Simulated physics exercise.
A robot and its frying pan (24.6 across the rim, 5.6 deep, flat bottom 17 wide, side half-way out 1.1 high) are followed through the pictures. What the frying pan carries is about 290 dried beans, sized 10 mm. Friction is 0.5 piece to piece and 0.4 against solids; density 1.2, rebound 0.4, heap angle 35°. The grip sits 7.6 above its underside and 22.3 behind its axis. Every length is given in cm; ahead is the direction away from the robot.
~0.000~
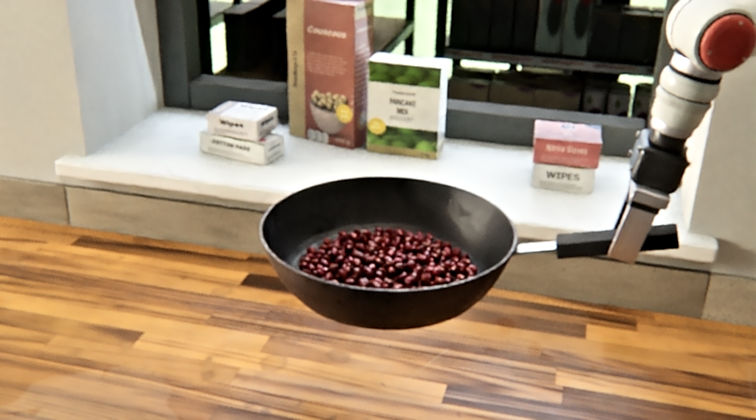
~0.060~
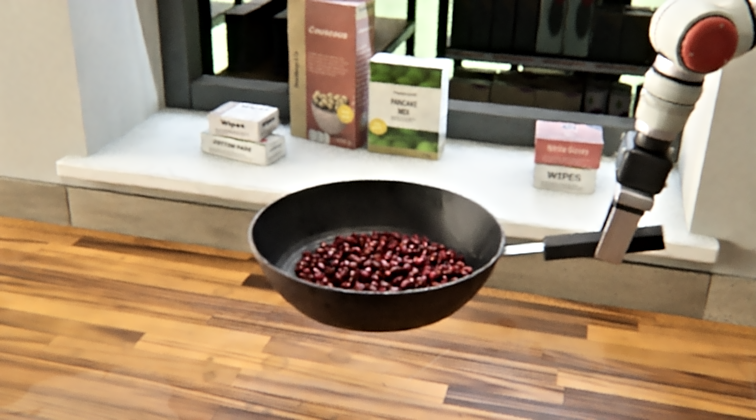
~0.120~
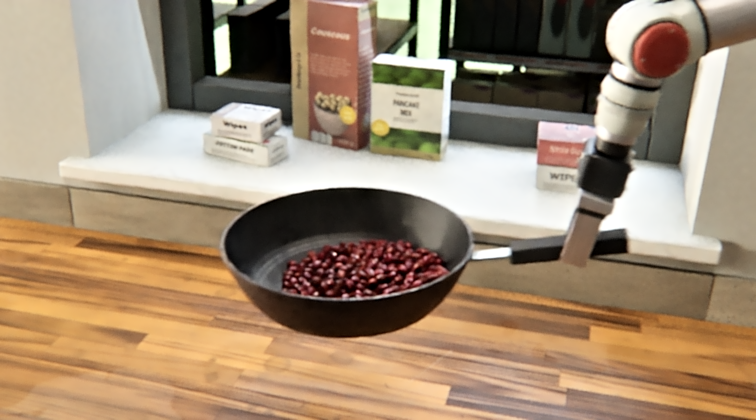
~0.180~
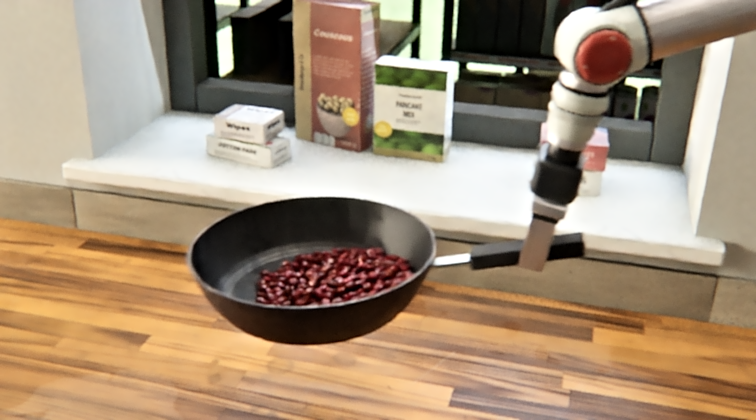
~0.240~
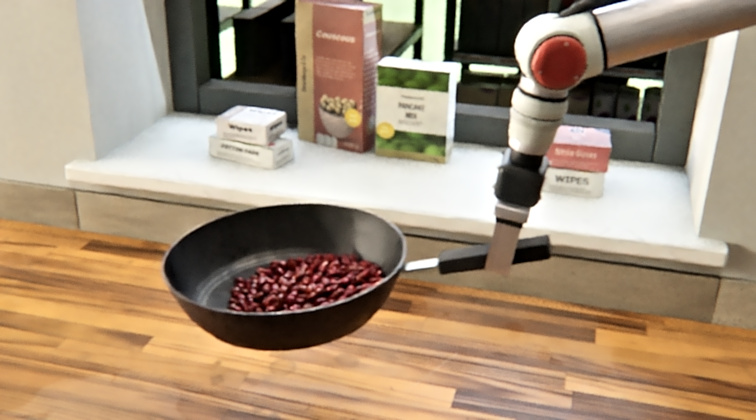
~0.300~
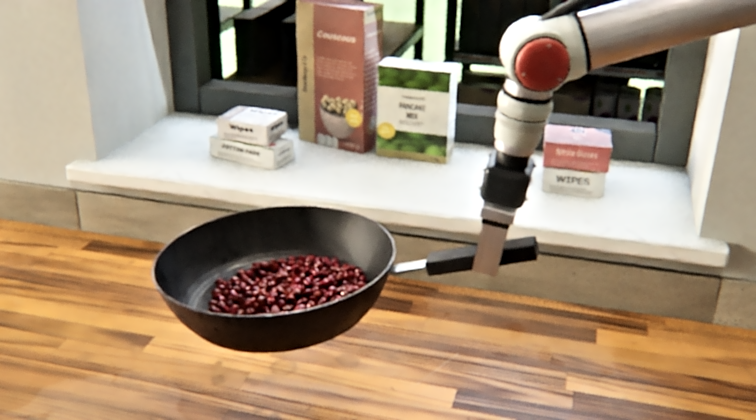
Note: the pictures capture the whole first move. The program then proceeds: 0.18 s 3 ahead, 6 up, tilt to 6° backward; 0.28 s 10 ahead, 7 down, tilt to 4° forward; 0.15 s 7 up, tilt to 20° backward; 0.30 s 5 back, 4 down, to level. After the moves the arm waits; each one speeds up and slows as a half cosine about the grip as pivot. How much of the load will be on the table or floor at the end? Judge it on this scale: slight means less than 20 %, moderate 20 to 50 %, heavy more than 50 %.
Moderate.
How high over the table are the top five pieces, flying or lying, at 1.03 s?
51 cm or thereabouts.
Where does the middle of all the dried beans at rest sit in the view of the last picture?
The centre of the pieces at rest lies close to (145, 246).
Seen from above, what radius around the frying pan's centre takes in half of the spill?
Some 20 centimetres.
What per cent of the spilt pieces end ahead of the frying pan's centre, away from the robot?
Close to 100 % of the spill.
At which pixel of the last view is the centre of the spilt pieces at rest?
Centre of the spill: Approx. (83, 388).
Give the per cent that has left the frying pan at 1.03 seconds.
Some 70 per cent.
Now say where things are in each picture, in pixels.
The first frame shows frying pan middle at (387, 253), level; upper third of the load around (388, 268), from x 305 to 475, top at y 230; 292 in the frying pan.
The second frame shows frying pan middle at (377, 256), level; upper third of the load around (387, 271), from x 300 to 465, top at y 235.
The third frame shows frying pan middle at (348, 263), tilted 1° forward; upper third of the load around (381, 278), from x 285 to 445, top at y 245.
The fourth frame shows frying pan middle at (314, 271), tilted 3° forward; upper third of the load around (360, 288), from x 260 to 410, top at y 250.
The fifth frame shows frying pan middle at (288, 278), tilted 4° forward; upper third of the load around (332, 292), from x 230 to 380, top at y 260.
The sixth frame shows frying pan middle at (278, 280), tilted 4° forward; upper third of the load around (316, 296), from x 210 to 365, top at y 260; 292 in the frying pan.
After 0.66 s, tilted 1° forward, highest piece 21 above the table; 292 in the frying pan.
After 1.03 s, tilted 13° backward, highest piece 51 above the table; 92 in the frying pan, 200 in flight or on a rim.
After 1.41 s, level, highest piece 28 above the table; 187 in the frying pan, 73 on the table or floor, 32 in flight or on a rim.
After 2.46 s, level, highest piece 28 above the table; 187 in the frying pan, 105 on the table or floor.
At rest, 187 in the frying pan, 105 on the table or floor. That is 36 % on the table or floor.
